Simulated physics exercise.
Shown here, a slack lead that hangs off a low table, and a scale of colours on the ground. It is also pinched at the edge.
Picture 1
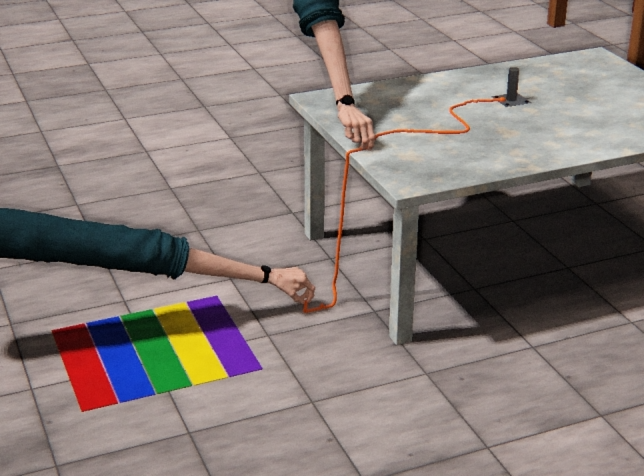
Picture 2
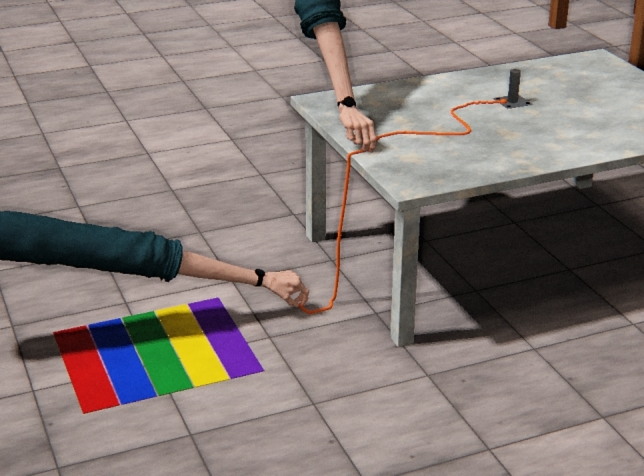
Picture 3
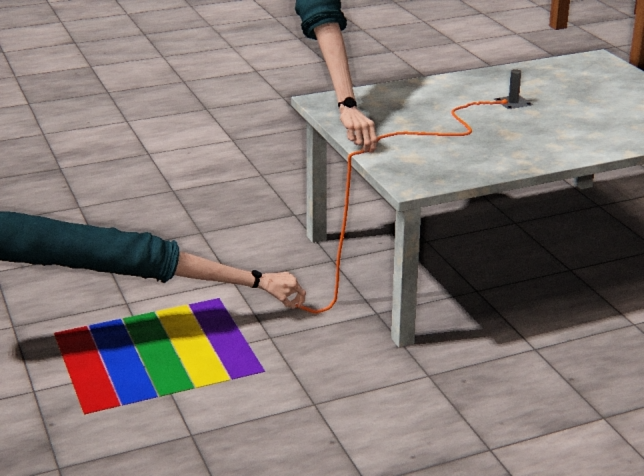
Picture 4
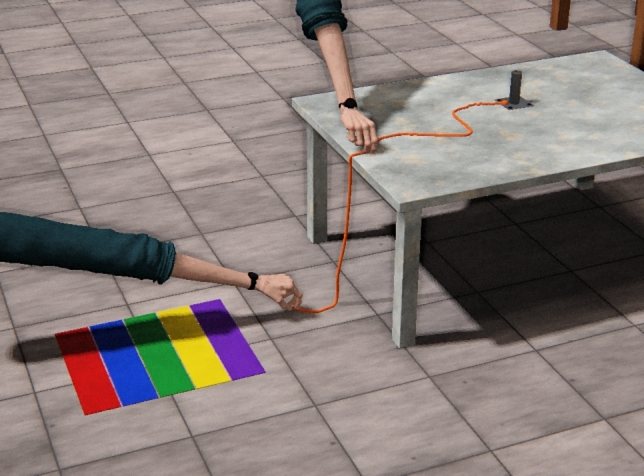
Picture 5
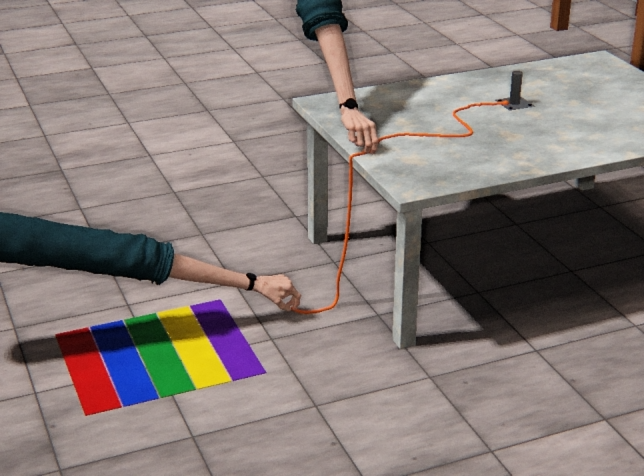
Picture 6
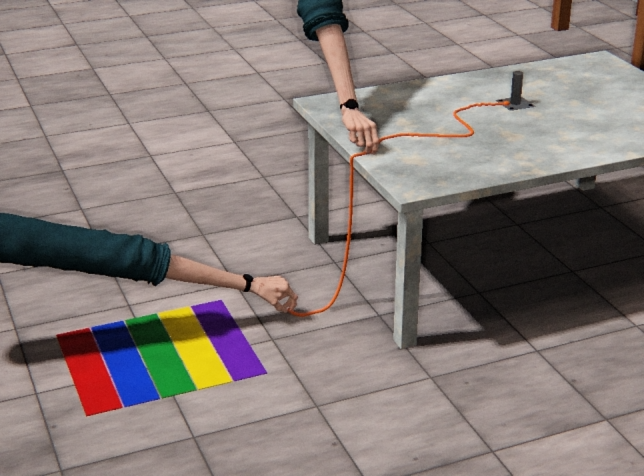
An orange cord, pinched by one hand at the near edge of a low grey table and held at its hanging end by another, shifts very slightly as the lower hand eases left. On the tiled floor, seen from above, red, blue, green, yellow and purple stripes lie at lower left, beneath a dark-sleeved arm. The upper hand stays put, and the view barely drifts.
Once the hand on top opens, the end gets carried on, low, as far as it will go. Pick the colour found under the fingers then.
Blue is under them.
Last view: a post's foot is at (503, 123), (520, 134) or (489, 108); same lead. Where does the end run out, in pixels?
You'd get roughly (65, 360), (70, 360) and (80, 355), one for each try.
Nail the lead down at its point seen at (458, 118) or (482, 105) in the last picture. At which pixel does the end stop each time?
Respectively, (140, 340) and (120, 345).
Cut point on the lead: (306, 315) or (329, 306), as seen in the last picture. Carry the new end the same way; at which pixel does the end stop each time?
Roughly (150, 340), then roughly (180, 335).
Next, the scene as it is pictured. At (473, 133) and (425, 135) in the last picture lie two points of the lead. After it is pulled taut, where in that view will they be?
(413, 130) for the first, (371, 142) for the second.
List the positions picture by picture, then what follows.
The first frame shows end (306, 301); purple (238, 358); yellow (203, 366); green (167, 375); blue (131, 383); red (94, 392).
The second frame shows end (300, 304); lead through (474, 103) (466, 126) (410, 133) (358, 152) (341, 221) (337, 285).
The third frame shows end (296, 305).
The fourth frame shows end (293, 307); lead through (475, 104) (467, 127) (411, 135) (360, 154) (347, 222) (337, 286).
The fifth frame shows end (291, 308).
The sixth frame shows end (288, 309); lead through (477, 105) (469, 128) (412, 135) (361, 155) (350, 223) (340, 287).
Early on, end near (183, 332); over yellow.
Midway, end near (142, 341); over green.
At the end of the slack, end near (118, 347); over blue. The end stops over the blue strip.
